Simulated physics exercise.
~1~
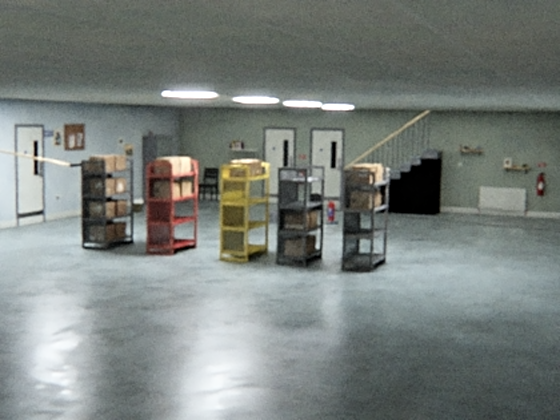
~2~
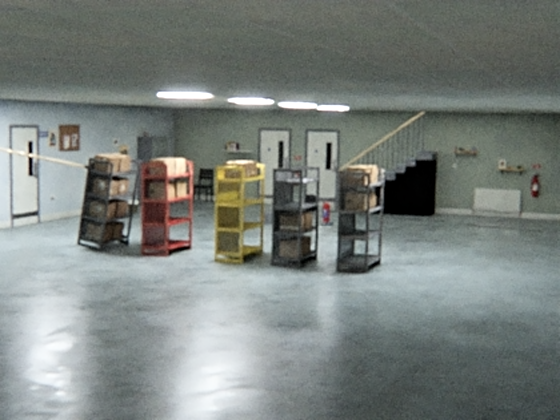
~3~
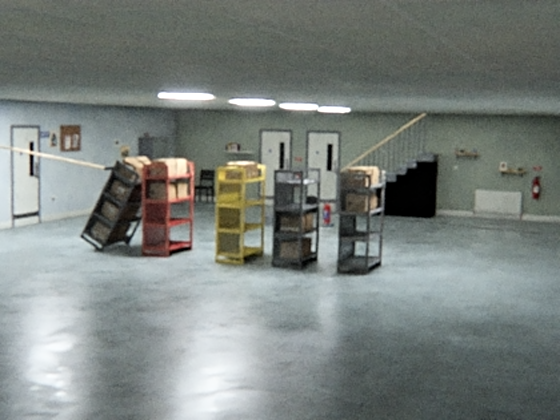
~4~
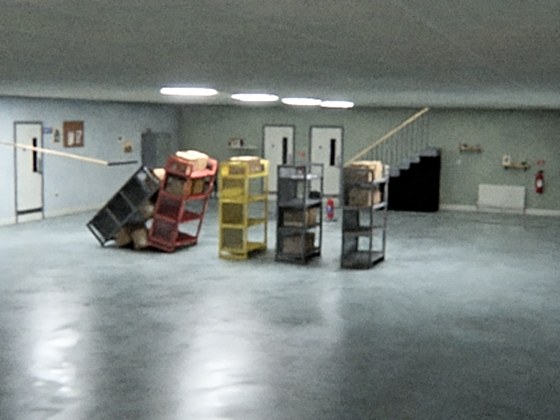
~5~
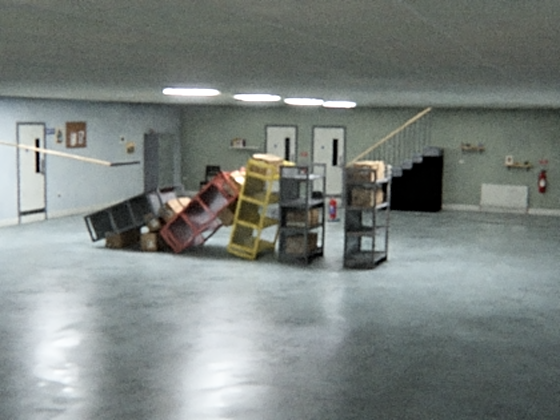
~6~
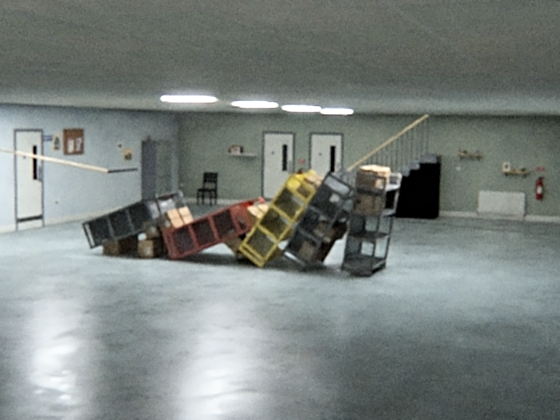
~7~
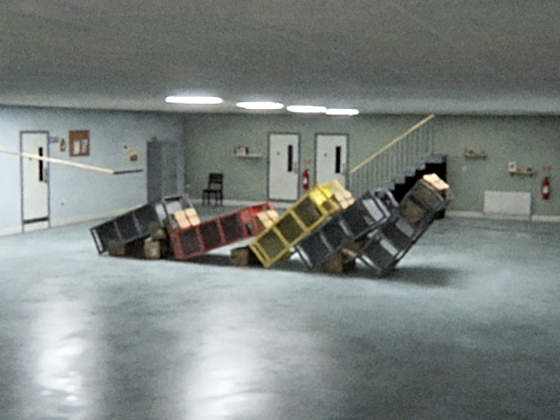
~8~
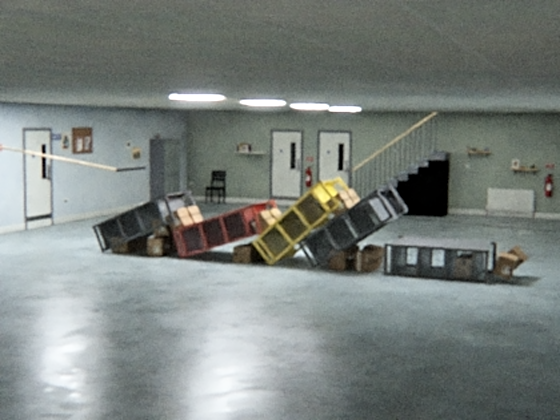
In a large hall, a pole tips the left rack and all five topple rightward in turn.
